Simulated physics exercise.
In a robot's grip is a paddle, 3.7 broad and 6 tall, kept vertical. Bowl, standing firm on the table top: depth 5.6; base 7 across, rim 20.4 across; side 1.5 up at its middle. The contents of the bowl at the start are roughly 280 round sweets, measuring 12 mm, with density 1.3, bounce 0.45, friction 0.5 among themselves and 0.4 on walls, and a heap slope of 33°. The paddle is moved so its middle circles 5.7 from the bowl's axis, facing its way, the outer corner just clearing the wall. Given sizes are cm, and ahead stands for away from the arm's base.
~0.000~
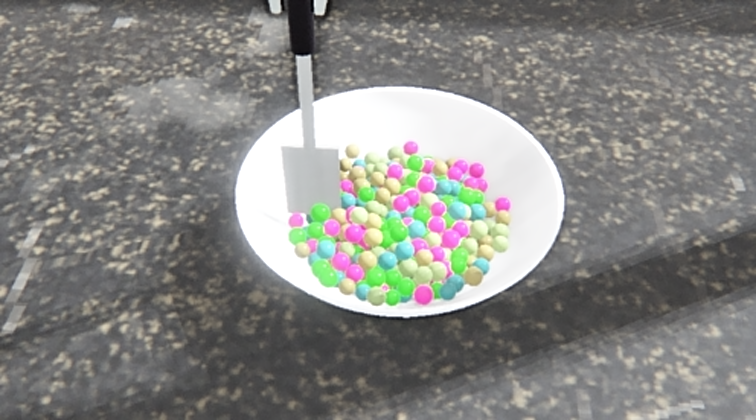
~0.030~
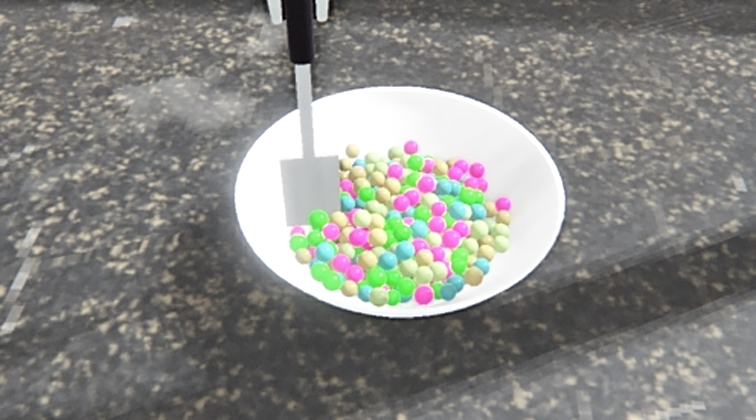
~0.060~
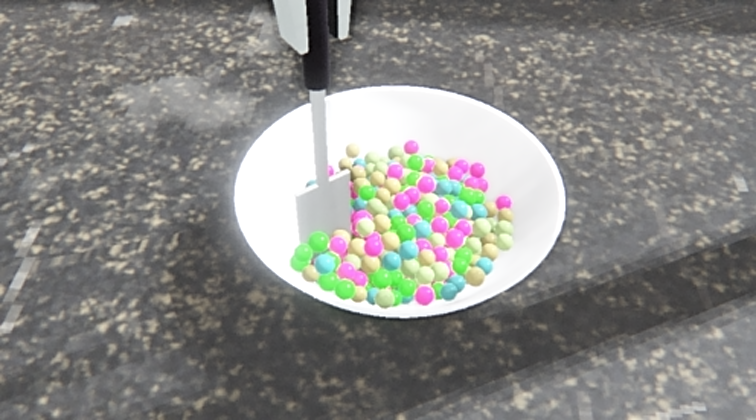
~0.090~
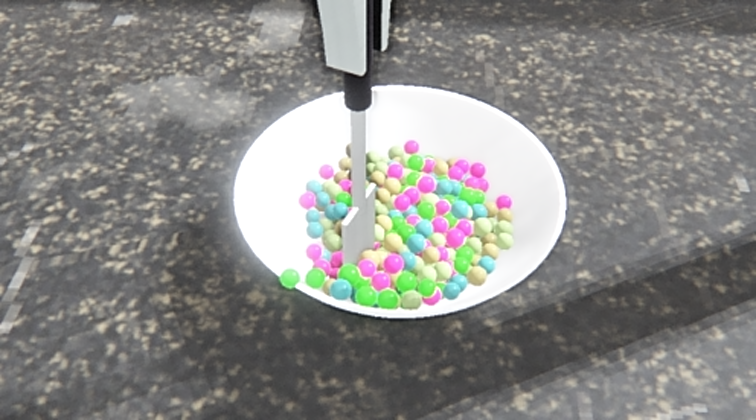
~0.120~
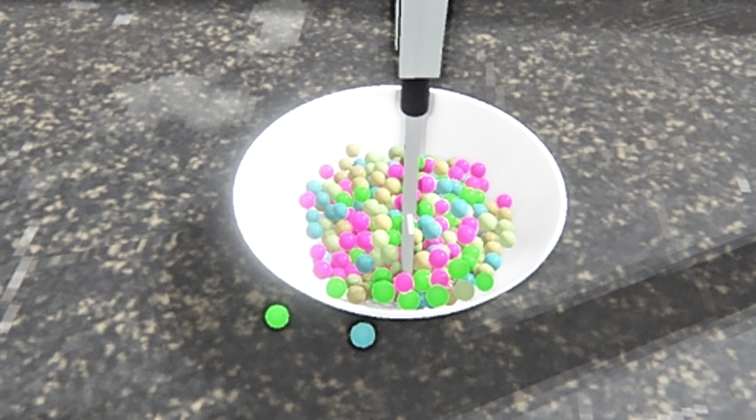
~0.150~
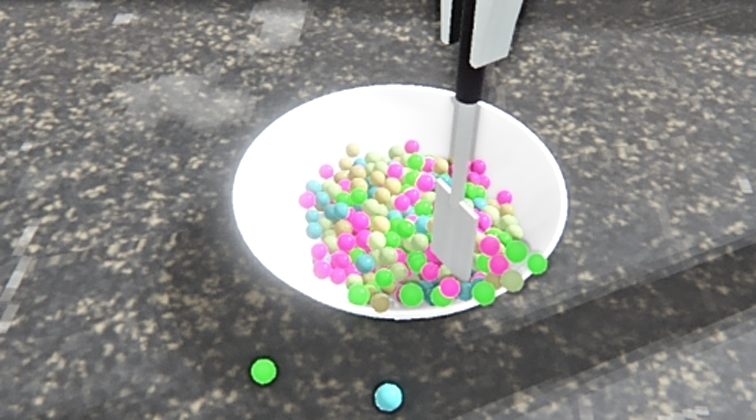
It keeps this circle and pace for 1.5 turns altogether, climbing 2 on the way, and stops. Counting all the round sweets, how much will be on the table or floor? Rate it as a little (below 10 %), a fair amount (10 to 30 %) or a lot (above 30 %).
A fair amount.
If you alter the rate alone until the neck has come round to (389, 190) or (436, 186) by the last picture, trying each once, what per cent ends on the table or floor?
Near 10 per cent for the first, near 15 per cent for the second.
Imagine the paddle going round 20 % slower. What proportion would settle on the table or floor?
It would be near 10 per cent.
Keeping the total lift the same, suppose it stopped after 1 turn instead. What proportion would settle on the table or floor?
15 %.
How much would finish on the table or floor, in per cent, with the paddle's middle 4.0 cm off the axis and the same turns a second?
Around 20 in a hundred.
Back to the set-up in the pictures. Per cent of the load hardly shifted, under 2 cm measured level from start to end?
Around 55 per cent.
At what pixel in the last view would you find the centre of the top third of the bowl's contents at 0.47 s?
I'd say about (369, 213).
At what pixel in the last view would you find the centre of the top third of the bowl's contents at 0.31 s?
(370, 172), roughly.
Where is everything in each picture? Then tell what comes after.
The paddle neck at (308, 127), 0° round; upper third of the load around (400, 212), from x 295 to 505, top at y 150; 284 in the bowl, in the first frame.
The paddle neck at (307, 136), 11° round; upper third of the load around (395, 214), from x 300 to 505, top at y 150, in the second frame.
The paddle neck at (321, 163), 39° round; upper third of the load around (400, 222), from x 300 to 505, top at y 150, in the third frame.
The paddle neck at (359, 184), 68° round; upper third of the load around (406, 225), from x 290 to 505, top at y 150; 283 in the bowl, 1 in flight or on the tool, in the fourth frame.
The paddle neck at (410, 190), 97° round; upper third of the load around (425, 225), from x 275 to 505, top at y 150; 282 in the bowl, 2 in flight or on the tool, in the fifth frame.
The paddle neck at (459, 178), 126° round; upper third of the load around (451, 226), from x 265 to 535, top at y 145; 279 in the bowl, 5 in flight or on the tool, in the sixth frame.
After 0.31 s, 284° round, highest piece 9 above the table; 246 in the bowl, 17 on the table or floor, 21 in flight or on the tool.
After 0.47 s, 82° round, highest piece 7 above the table; 231 in the bowl, 48 on the table or floor, 5 in flight or on the tool.
After 0.76 s, 180° round, highest piece 4 above the table; 230 in the bowl, 54 on the table or floor.
After 1.46 s, 180° round, highest piece 4 above the table; 230 in the bowl, 54 on the table or floor.
In the end, 230 in the bowl, 54 on the table or floor. That is 19 % on the table or floor.
